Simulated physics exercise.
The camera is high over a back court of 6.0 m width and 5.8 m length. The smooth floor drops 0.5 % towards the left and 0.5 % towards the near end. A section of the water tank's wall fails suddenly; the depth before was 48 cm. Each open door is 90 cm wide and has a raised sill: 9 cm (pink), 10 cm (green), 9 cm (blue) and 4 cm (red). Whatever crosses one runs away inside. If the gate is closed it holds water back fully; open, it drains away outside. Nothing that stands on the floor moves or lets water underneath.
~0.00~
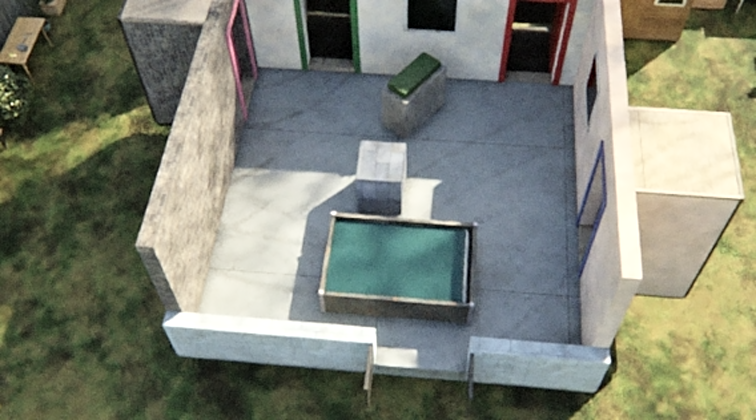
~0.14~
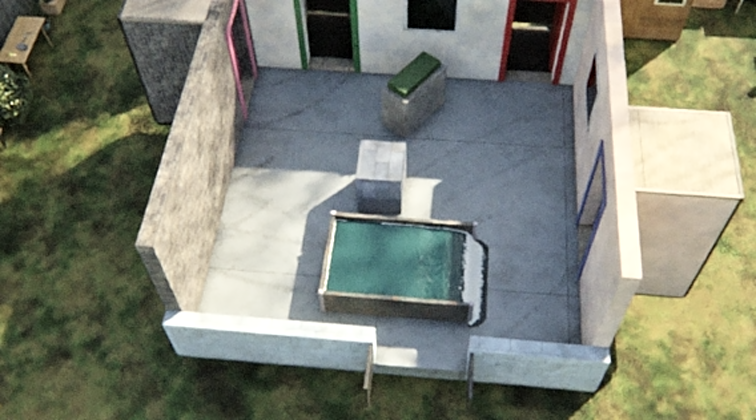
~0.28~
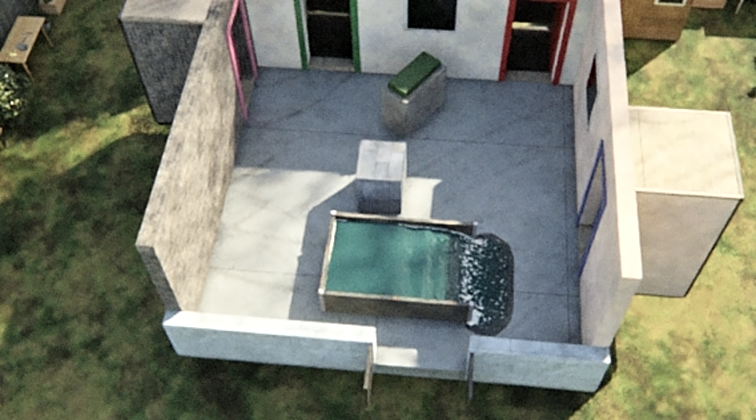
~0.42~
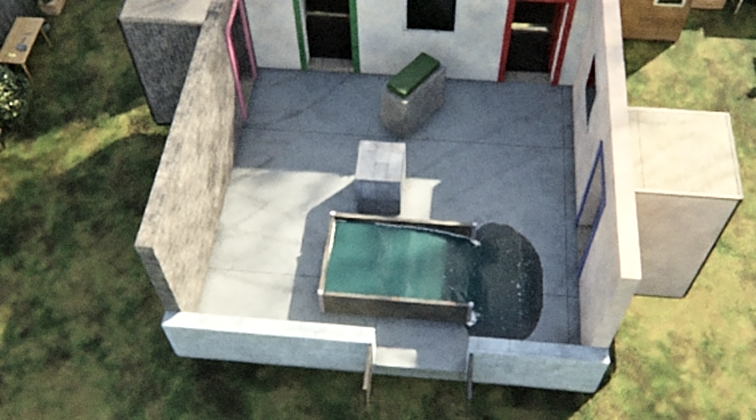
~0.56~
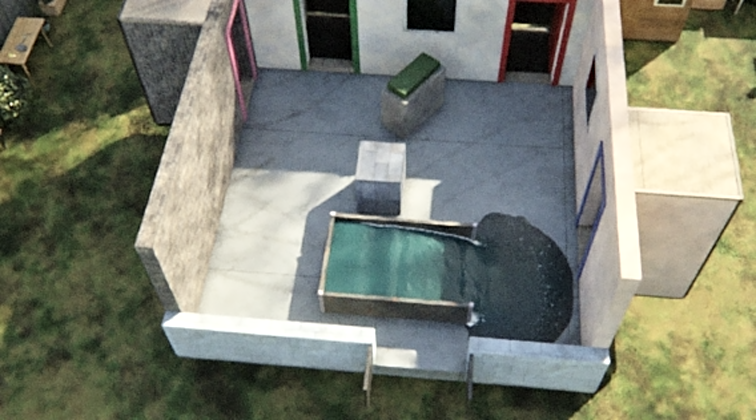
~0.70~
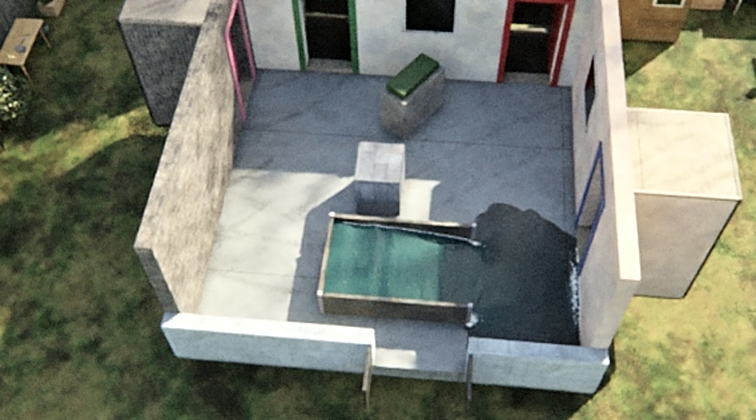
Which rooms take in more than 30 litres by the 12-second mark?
Within that time: At the pink door it stays under the limit; at the green door it keeps below the limit; at the blue door it exceeds the limit; at the red door it exceeds the limit.
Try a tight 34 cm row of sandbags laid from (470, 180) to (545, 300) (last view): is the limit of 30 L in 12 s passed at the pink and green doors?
Against that limit: Pink below, green not over.
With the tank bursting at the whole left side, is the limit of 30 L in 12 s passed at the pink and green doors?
Against that limit: Pink below, green not over.
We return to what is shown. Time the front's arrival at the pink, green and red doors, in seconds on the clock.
Pink 7.0 s, green 5.5 s, red 3.0 s.
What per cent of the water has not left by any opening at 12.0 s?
Some 76 per cent remains.
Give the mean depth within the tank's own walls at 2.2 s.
Some 20 cm.
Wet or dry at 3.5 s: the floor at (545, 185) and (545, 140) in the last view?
In turn: Wet, flooded.
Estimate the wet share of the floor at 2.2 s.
Near 20 per cent is wet.
After 1.4 s water covers 15 % of the floor and is deepest (31 cm) near (575, 356); pink door not reached, green door not reached, blue door 21 cm at the sill, 21 L in, red door not reached.
After 2.2 s water covers 20 % of the floor and is deepest (32 cm) near (573, 304); pink door not reached, green door not reached, blue door 22 cm at the sill, 67 L in, red door not reached.
After 3.5 s water covers 35 % of the floor and is deepest (20 cm) near (563, 366); pink door not reached, green door not reached, blue door 16 cm at the sill, 130 L in, red door 10 cm at the sill, 2 L in.
After 7.0 s water covers 70 % of the floor and is deepest (10 cm) near (432, 91); pink door not reached, green door 2 cm at the sill, 0 L in, blue door 5 cm at the sill, 148 L in, red door 8 cm at the sill, 78 L in.
After 12.0 s water covers 90 % of the floor and is deepest (6 cm) near (409, 235); pink door 4 cm at the sill, 0 L in, green door 2 cm at the sill, 0 L in, blue door 2 cm at the sill, 148 L in, red door 3 cm at the sill, 94 L in.
